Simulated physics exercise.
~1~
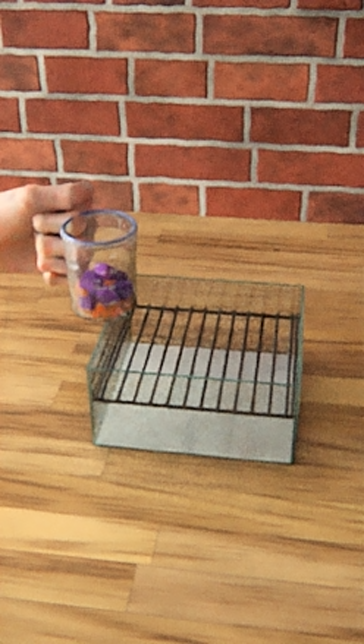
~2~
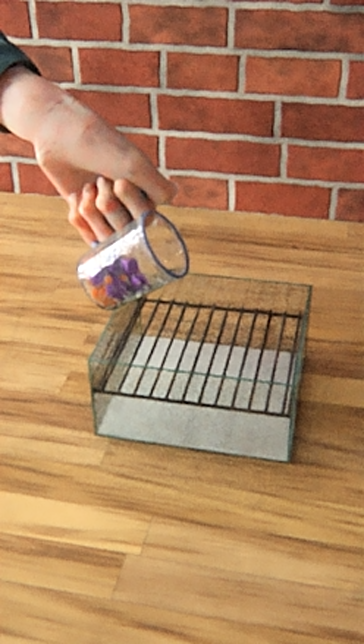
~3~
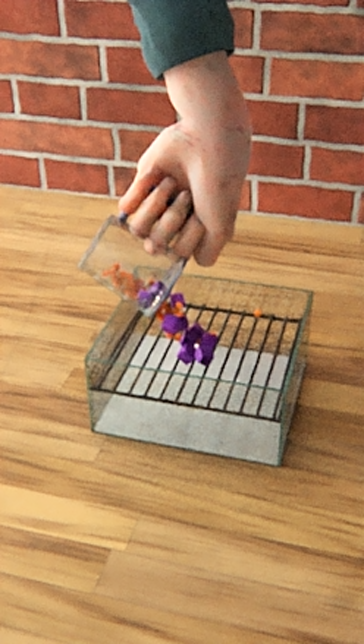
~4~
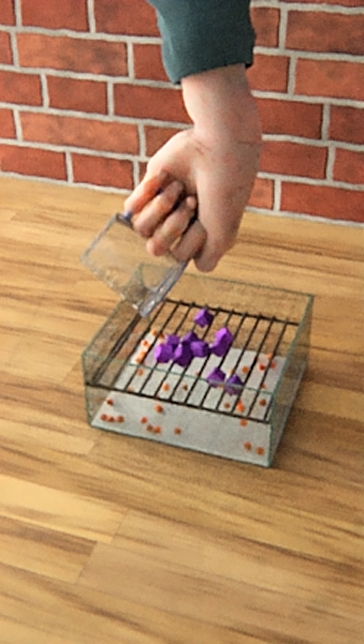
Orange and purple pieces tumbling from a hand-tipped clear cup onto a wire rack, orange dropping through, purple staying on top.
